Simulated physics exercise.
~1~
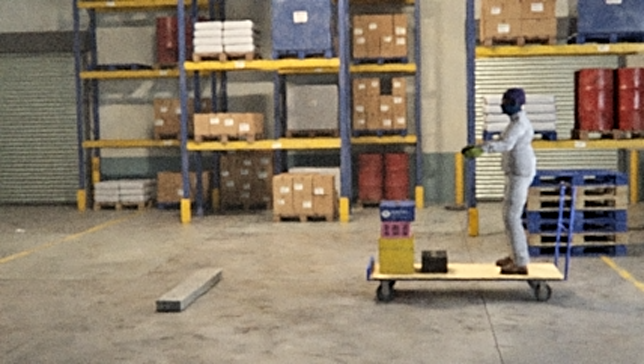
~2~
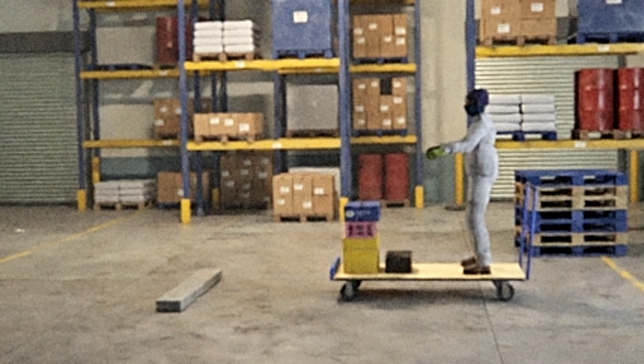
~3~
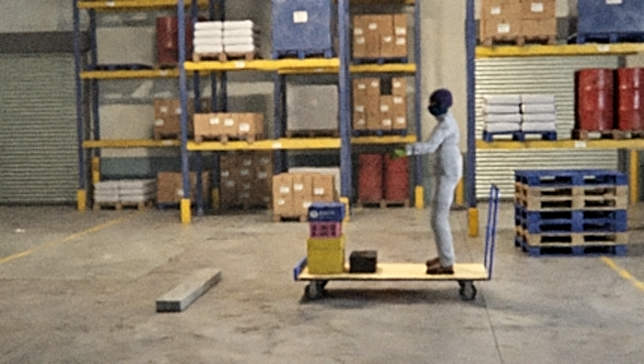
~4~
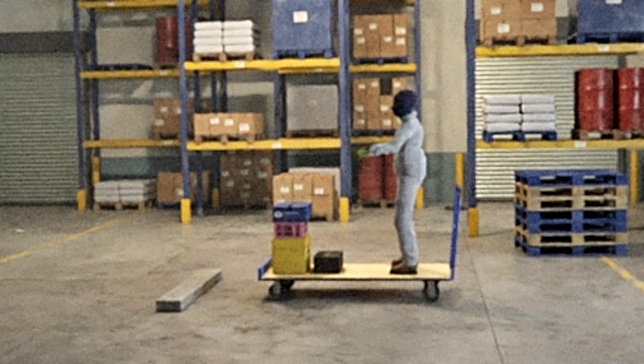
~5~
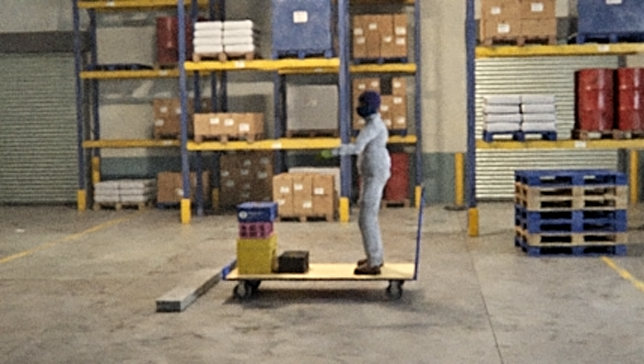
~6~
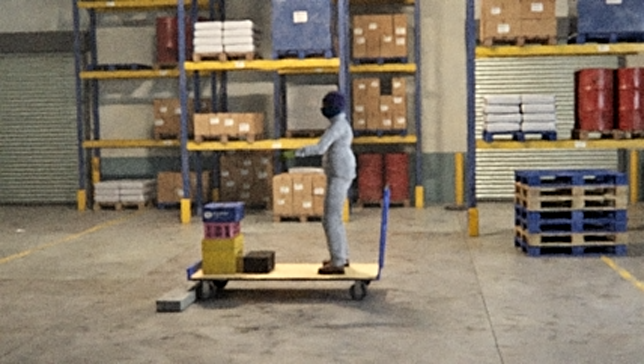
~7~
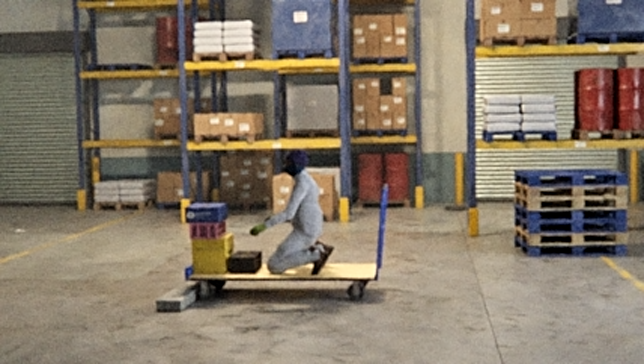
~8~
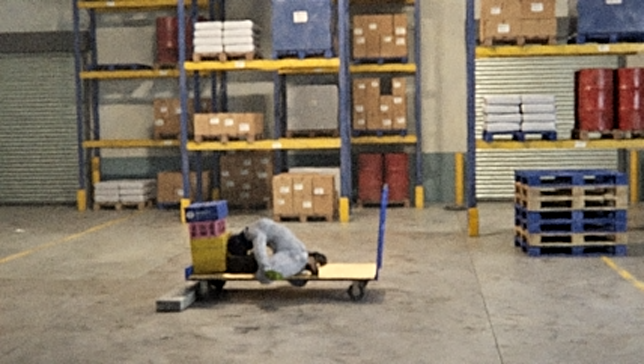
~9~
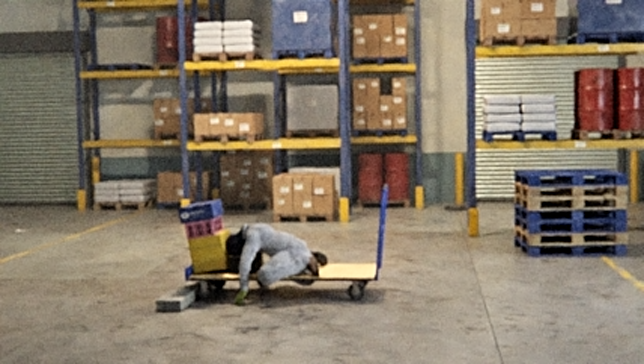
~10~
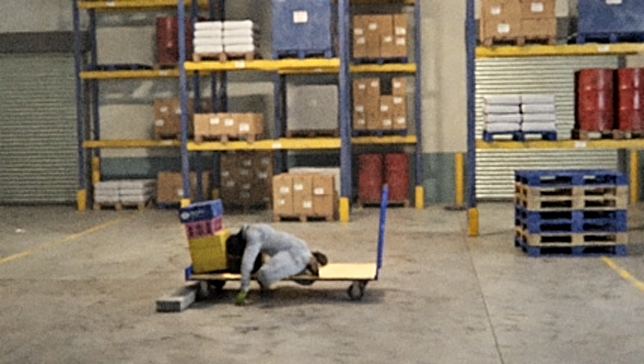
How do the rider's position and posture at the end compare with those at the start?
At the start the rider stands upright on the trolley over on the right side of the view. By the end the rider is farther left and much lower, slumped forward on the deck behind the stack.
